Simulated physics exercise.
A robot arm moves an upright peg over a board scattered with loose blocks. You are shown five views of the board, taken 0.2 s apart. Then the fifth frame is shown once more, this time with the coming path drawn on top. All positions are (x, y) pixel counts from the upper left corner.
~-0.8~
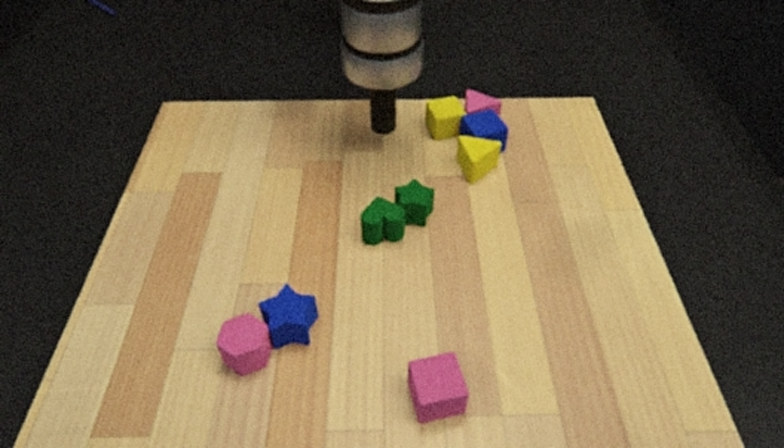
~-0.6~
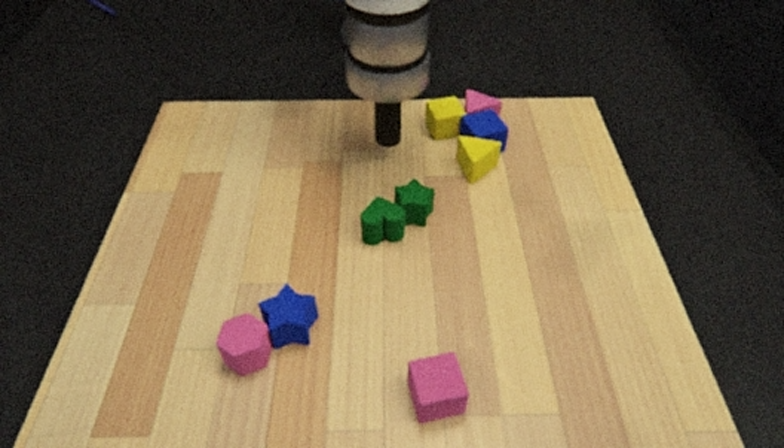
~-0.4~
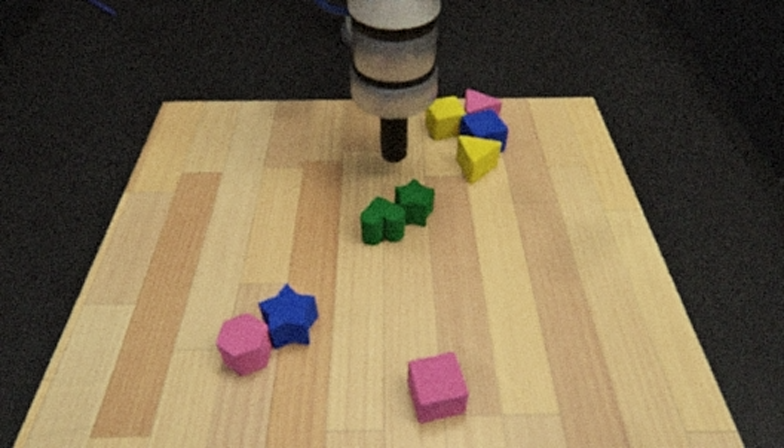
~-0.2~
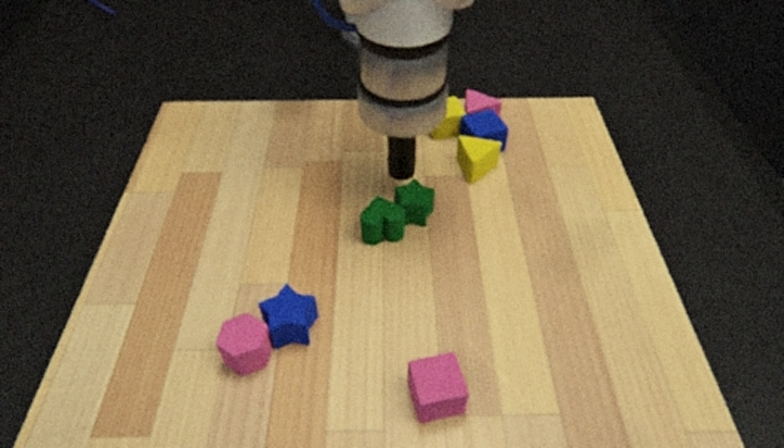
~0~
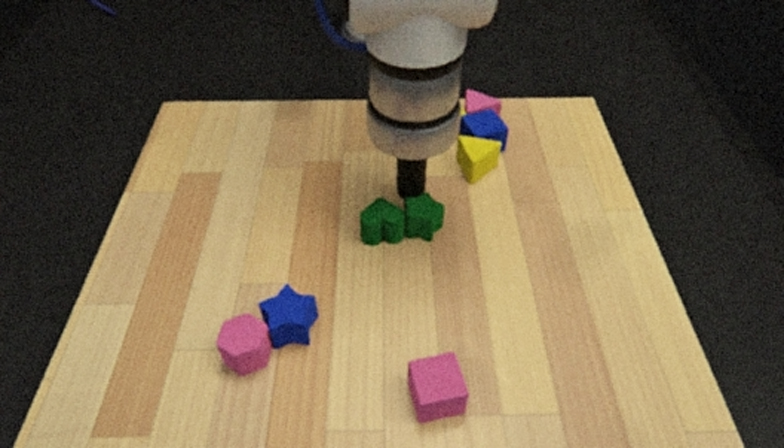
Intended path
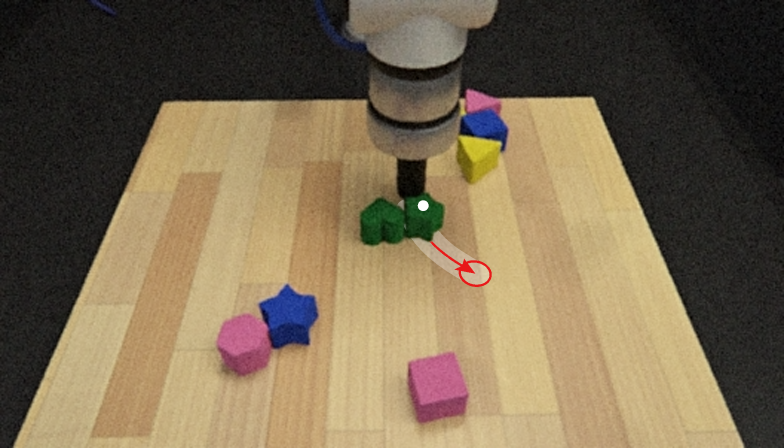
We see a robot arm lower a dark upright peg toward two green blocks on a wooden board scattered with colorful blocks, then nudge the green star slightly down and right while the green block beside it stays still.
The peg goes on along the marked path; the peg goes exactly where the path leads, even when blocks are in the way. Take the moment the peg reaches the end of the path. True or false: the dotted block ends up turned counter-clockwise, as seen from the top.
False.
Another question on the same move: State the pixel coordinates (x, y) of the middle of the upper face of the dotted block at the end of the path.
At pixel (481, 278).
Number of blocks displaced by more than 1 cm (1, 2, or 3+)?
It shifts a single block.
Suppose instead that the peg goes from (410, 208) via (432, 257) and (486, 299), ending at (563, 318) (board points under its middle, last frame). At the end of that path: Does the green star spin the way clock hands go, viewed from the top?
Final answer: Yes.
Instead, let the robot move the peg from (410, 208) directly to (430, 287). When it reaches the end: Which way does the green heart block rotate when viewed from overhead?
It turns clockwise.
Path on the board, from (410, 208) by way of (423, 232) and (445, 254) to (475, 273); the dot is on the green star.
On the path given first. One third of the way, peg at (425, 217); green star at (438, 232).
Two thirds of the way, peg at (447, 239); green star at (461, 256).
At the end, peg at (478, 258); green heart block in place; green star at (481, 278), turned 25° clockwise.
